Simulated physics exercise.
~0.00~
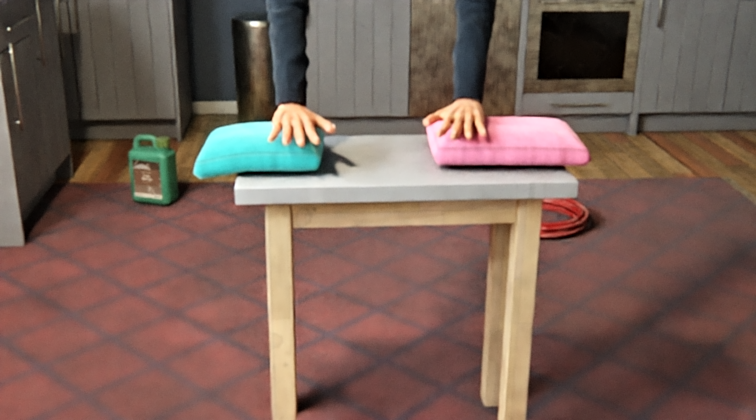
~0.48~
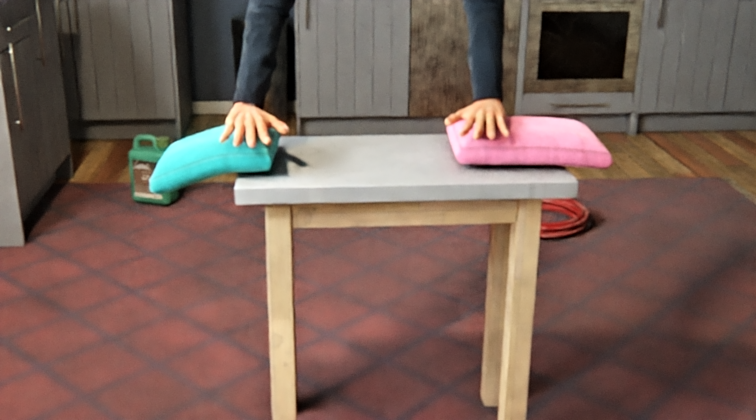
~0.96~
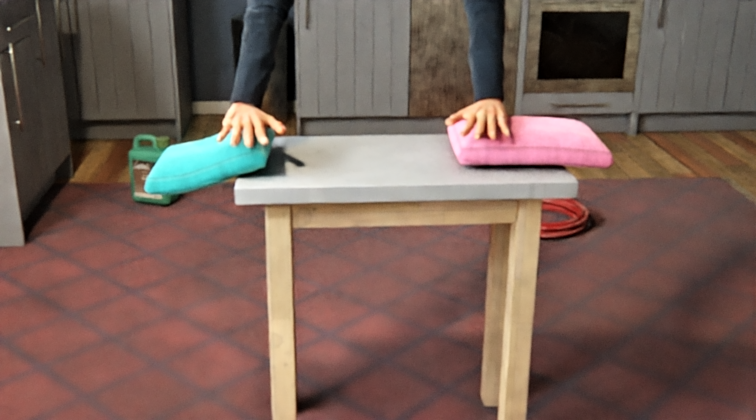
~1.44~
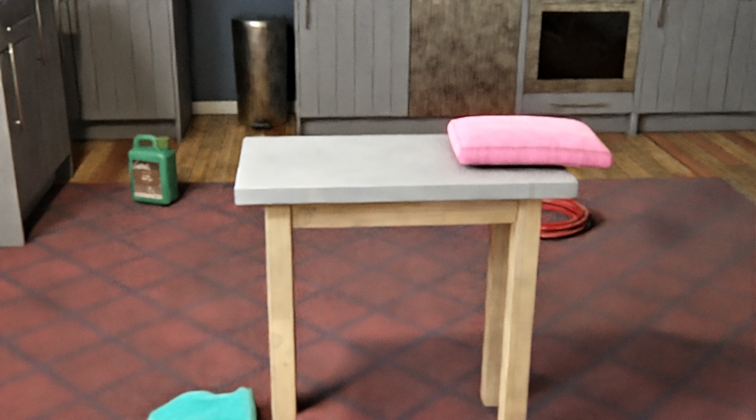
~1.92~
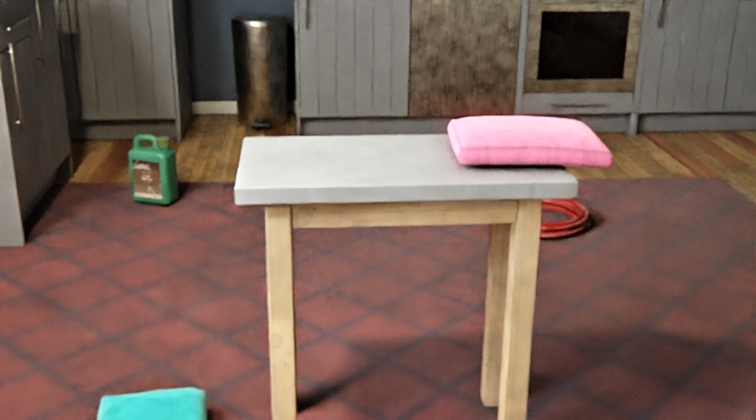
In the video, two hands press on a turquoise sack and a pink pillow on a bench, pushing them apart toward opposite ends. Once the hands withdraw, the turquoise sack drops off the left end onto the floor, while the pink pillow stays on top at the right.
